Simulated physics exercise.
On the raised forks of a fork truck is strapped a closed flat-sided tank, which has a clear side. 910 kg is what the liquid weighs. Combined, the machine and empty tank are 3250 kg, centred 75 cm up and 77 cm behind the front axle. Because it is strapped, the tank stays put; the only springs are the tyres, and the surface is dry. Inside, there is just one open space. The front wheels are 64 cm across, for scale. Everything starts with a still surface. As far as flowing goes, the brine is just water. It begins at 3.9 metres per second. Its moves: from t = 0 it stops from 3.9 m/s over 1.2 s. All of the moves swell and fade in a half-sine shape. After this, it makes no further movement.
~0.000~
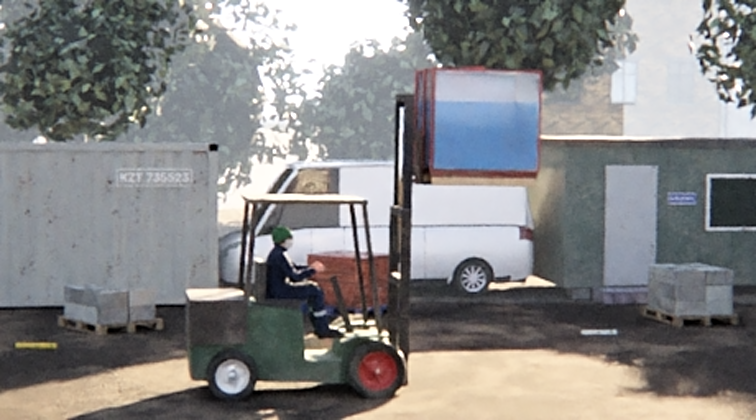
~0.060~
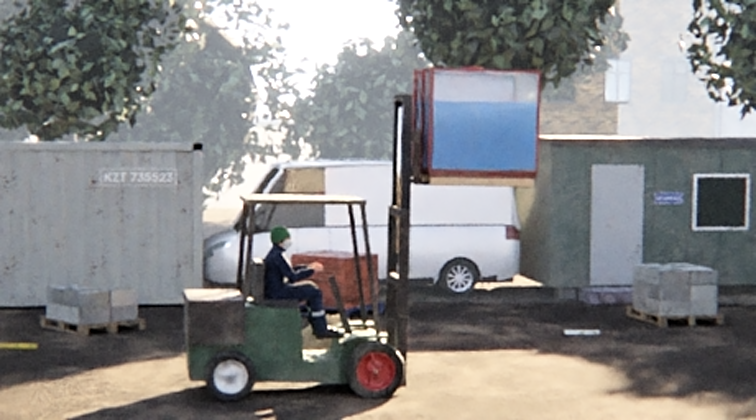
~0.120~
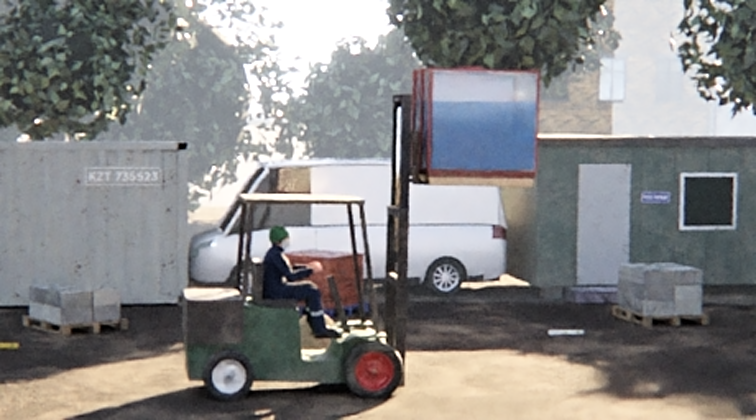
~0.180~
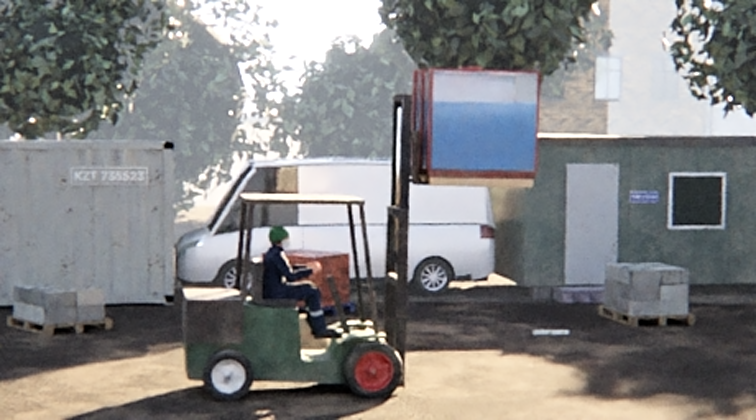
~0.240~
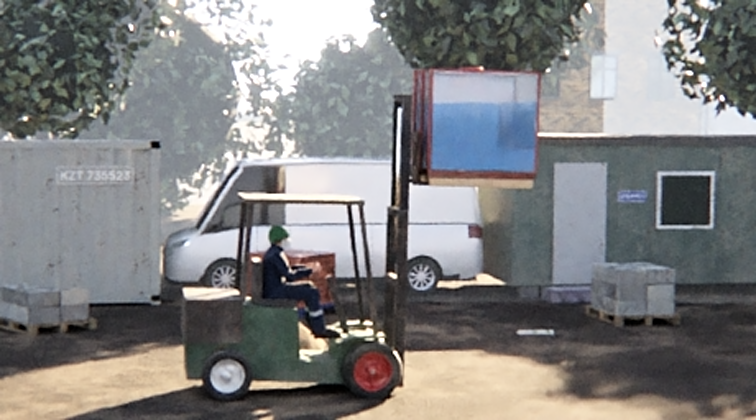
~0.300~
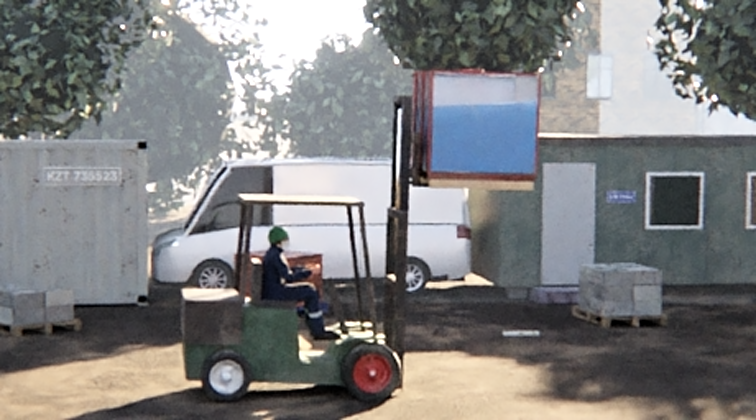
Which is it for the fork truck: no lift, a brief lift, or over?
I think it will lose its balance for good.
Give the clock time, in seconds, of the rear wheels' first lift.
About 0.45 s.
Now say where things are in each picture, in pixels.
In the first frame, it reaches (524, 104) at the front; it reaches (450, 103) at the back; it rides level; the front is on the right; a wheel hub at (378, 372).
In the second frame, it reaches (522, 104) at the front; it reaches (448, 104) at the back; it rides level.
In the third frame, it reaches (521, 104) at the front; it reaches (447, 104) at the back; it rides level.
In the fourth frame, it reaches (521, 104) at the front; it reaches (447, 104) at the back; it rides level.
In the fifth frame, it reaches (522, 105) at the front; it reaches (447, 105) at the back; it rides level.
In the sixth frame, it reaches (522, 105) at the front; it reaches (447, 108) at the back; it rides level; a wheel hub at (373, 374).
By 0.45 s the lean is 2° nose down, the rear 2 cm in the air; the liquid stands 60 cm at the back and 82 cm at the front.
By 0.65 s the lean is 5° nose down, the rear 11 cm in the air; the liquid stands 50 cm at the back and 96 cm at the front.
By 0.95 s the lean is 14° nose down, the rear 37 cm in the air; the liquid stands 40 cm at the back and 102 cm at the front.
By 1.60 s it has passed 50° nose down and is going over.
